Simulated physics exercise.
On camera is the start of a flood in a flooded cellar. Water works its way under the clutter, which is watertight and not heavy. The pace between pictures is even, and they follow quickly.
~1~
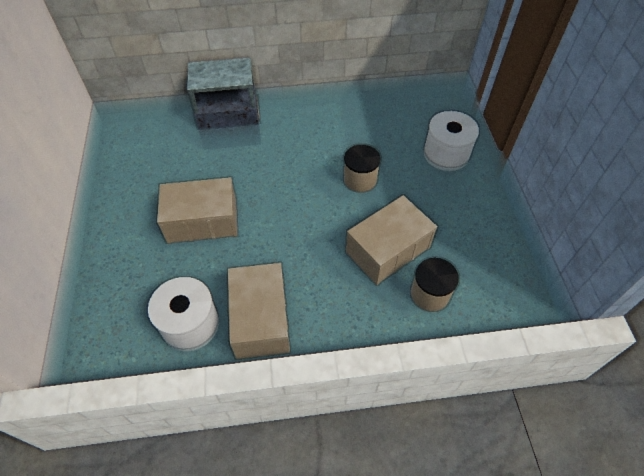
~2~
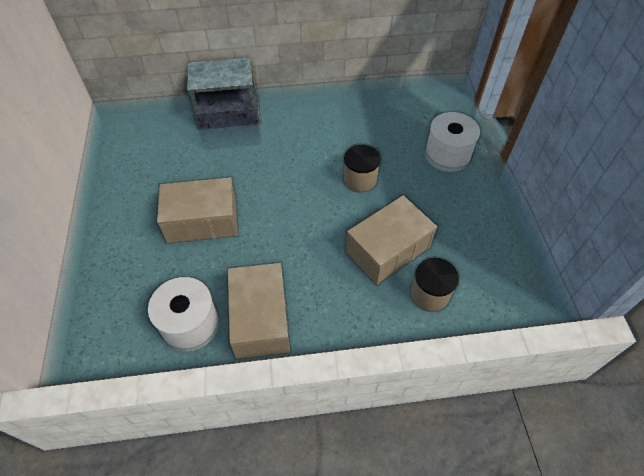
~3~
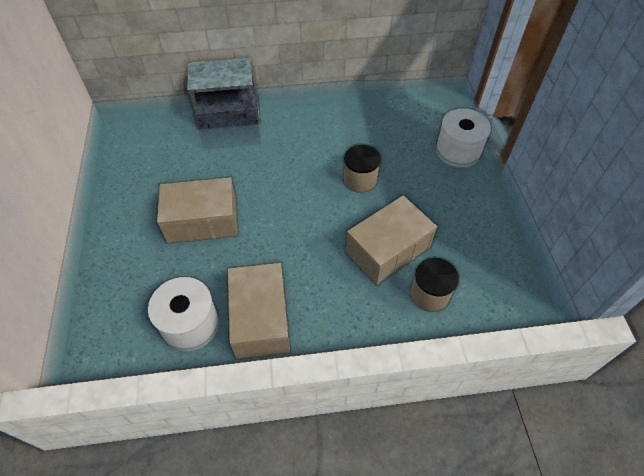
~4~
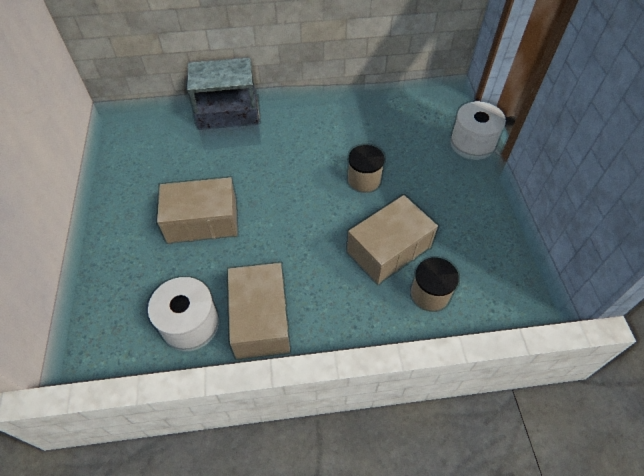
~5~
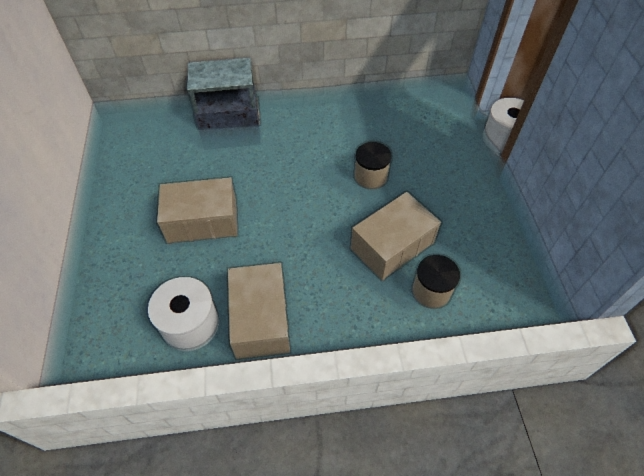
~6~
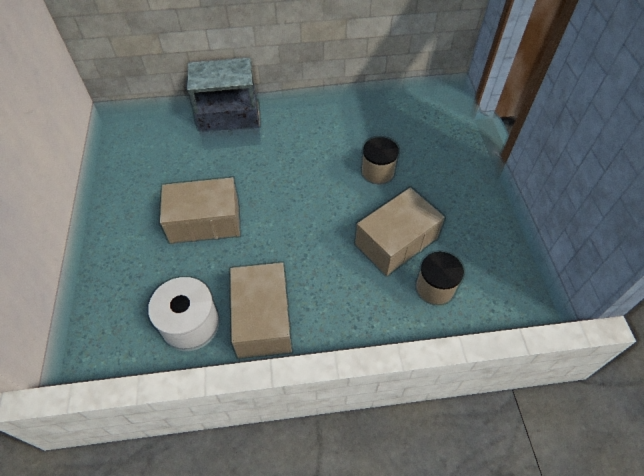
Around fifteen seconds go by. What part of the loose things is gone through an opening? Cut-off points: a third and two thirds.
It comes out within one to two thirds.
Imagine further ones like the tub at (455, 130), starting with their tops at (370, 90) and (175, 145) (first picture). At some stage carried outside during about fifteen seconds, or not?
Going one by one, the first is lost and the second retained.
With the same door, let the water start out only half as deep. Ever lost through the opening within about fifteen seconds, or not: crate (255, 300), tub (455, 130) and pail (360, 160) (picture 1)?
Going item by item, that's still there, then exited, then exited.
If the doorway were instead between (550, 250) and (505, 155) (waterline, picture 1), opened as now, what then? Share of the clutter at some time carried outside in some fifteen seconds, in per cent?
I'd reckon around 70 percent.
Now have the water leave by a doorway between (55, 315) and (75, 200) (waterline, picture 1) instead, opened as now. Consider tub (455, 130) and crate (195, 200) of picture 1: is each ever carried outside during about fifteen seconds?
Held back and swept away.
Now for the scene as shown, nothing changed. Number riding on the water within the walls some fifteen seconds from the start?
Total: 4.
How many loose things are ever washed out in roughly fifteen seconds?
Count: 3.
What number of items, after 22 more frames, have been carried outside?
3.
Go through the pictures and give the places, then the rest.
A pail at (362, 158), afloat; a crate at (392, 229), afloat; 0 of 7 have shifted, in the first picture.
A pail at (362, 158) floats; a crate at (392, 229), afloat; 0 of 7 have shifted, in the second picture.
A pail at (362, 158), afloat; a crate at (392, 229), afloat; 1 of 7 have shifted, in the third picture.
A pail at (366, 158), afloat, close to its start; a crate at (393, 228), afloat; 1 of 7 have shifted, in the fourth picture.
A pail at (374, 155) floats, close to its start; a crate at (397, 225), afloat, close to its start; 3 of 7 have shifted, in the fifth picture.
A pail at (381, 150), afloat, close to its start; a crate at (401, 220), afloat, close to its start; 4 of 7 have shifted, in the sixth picture.
A moment on, 1 of 7 are out; 6 afloat.
Next, 2 of 7 are out; 5 afloat.
Later, 3 of 7 are out; 4 afloat.
In the end, 3 of 7 are out; 4 afloat.
